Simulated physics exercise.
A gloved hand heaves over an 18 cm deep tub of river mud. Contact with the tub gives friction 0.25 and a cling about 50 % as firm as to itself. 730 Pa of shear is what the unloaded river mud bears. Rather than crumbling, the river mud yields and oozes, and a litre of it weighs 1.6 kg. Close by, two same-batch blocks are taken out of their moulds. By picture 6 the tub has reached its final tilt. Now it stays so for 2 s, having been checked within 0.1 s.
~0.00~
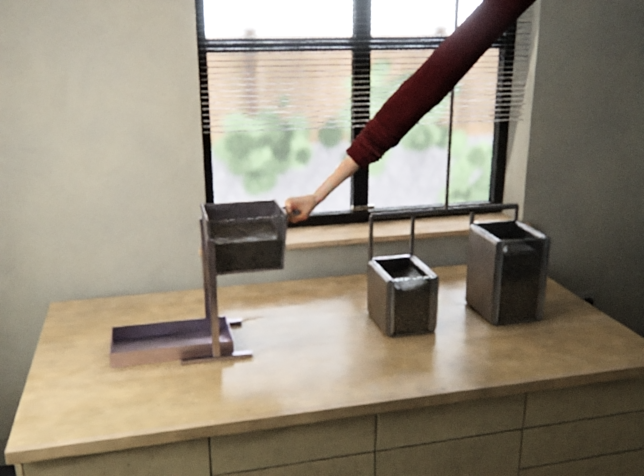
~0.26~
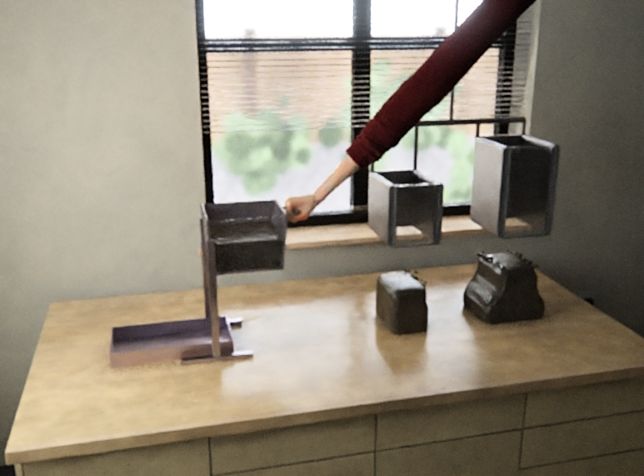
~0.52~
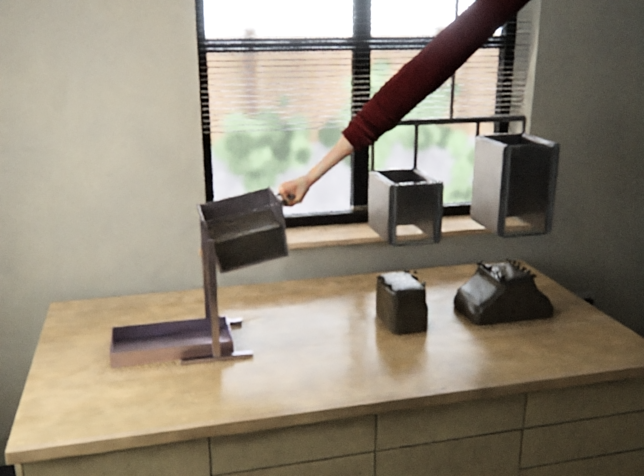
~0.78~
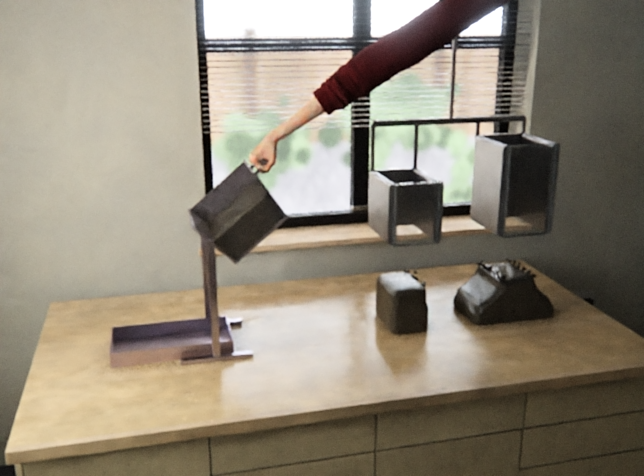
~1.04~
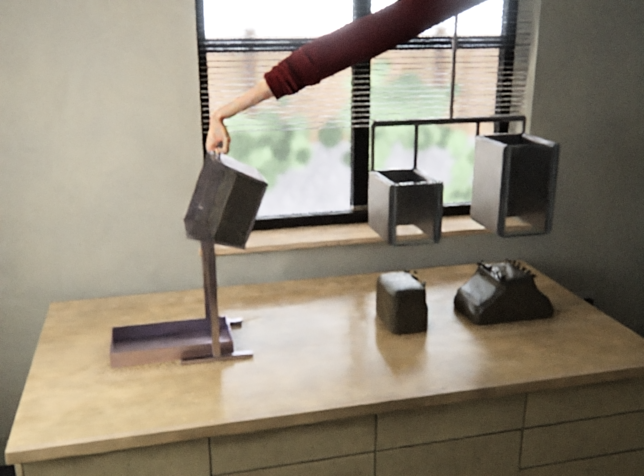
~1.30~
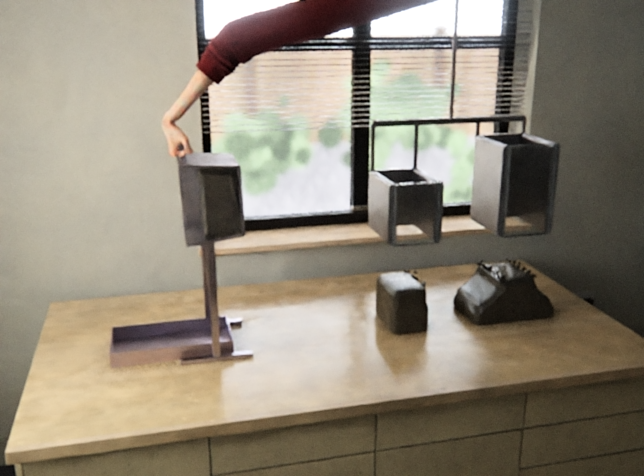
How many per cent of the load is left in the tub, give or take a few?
I would say close to 56 percent.
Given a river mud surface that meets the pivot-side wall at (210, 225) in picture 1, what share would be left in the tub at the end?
In that case, around 35 percent.
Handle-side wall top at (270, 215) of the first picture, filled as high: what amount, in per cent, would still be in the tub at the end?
That would leave about 100 % in the tub.
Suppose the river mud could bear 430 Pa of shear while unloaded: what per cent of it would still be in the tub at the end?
I'd guess around 45 in a hundred.
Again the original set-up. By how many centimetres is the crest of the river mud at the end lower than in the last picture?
Roughly 13 cm.
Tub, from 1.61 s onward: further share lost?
Around 25 % of the whole load.
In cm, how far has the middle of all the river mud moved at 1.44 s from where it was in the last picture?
Around 4 cm.
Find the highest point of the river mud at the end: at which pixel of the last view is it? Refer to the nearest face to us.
Close to pixel (223, 213).
By 1.44 s, the tub is at 92 degrees and holds 100 %.
By 1.61 s, the tub is at 92 degrees and holds 81 %.
By 1.78 s, the tub is at 92 degrees and holds 59 %.
By 1.95 s, the tub is at 92 degrees and holds 56 %.
By 3.30 s, at the end, the tub is at 92 degrees and holds 56 %.
